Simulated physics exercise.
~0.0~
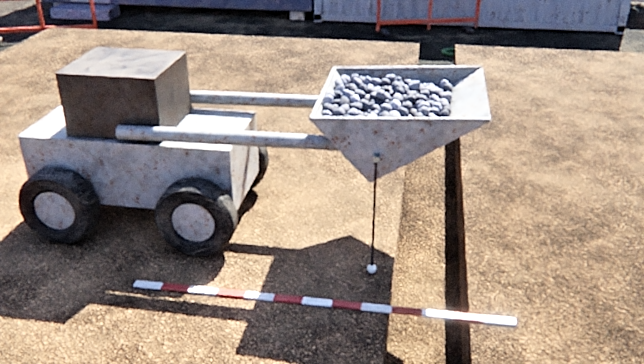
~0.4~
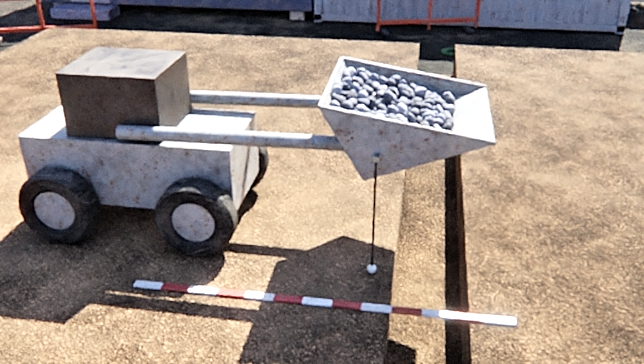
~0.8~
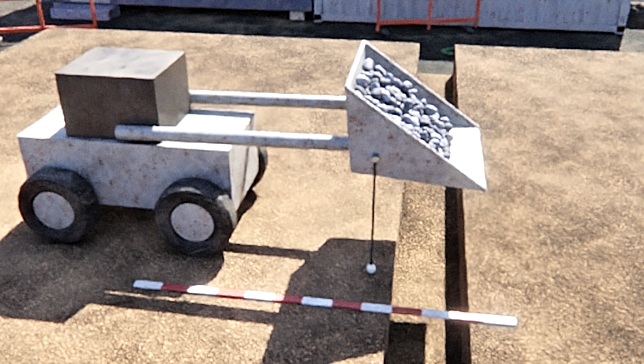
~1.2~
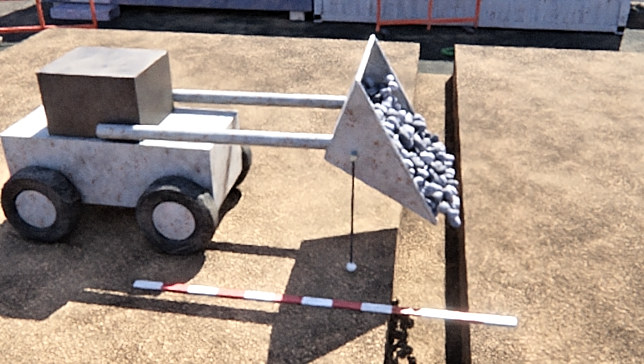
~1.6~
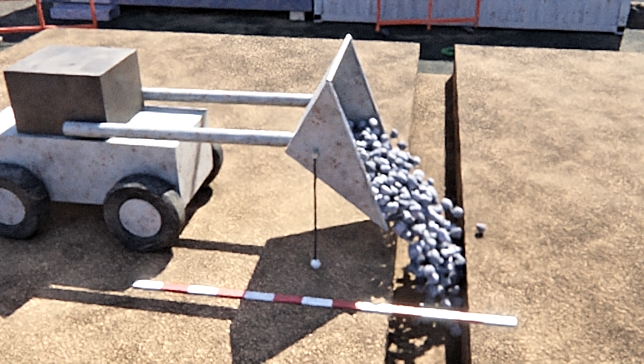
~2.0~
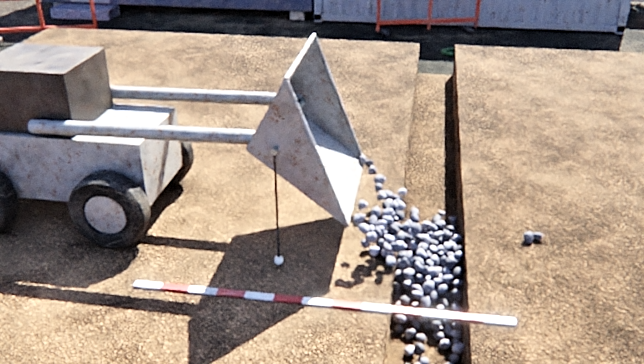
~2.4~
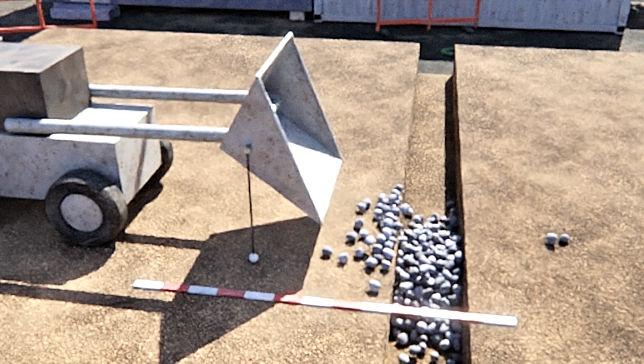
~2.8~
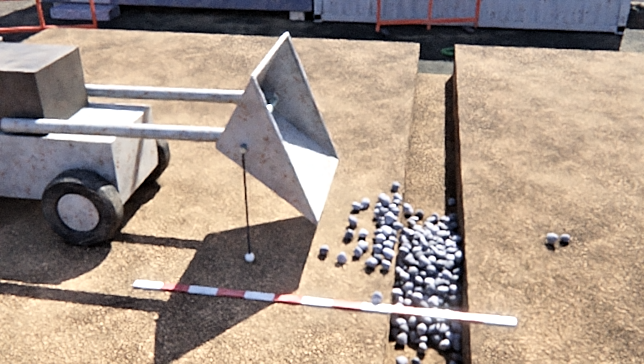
Compact loader tipping its bucket and backing left, spilling grey cobbles into a trench, with some left scattered on the ground.
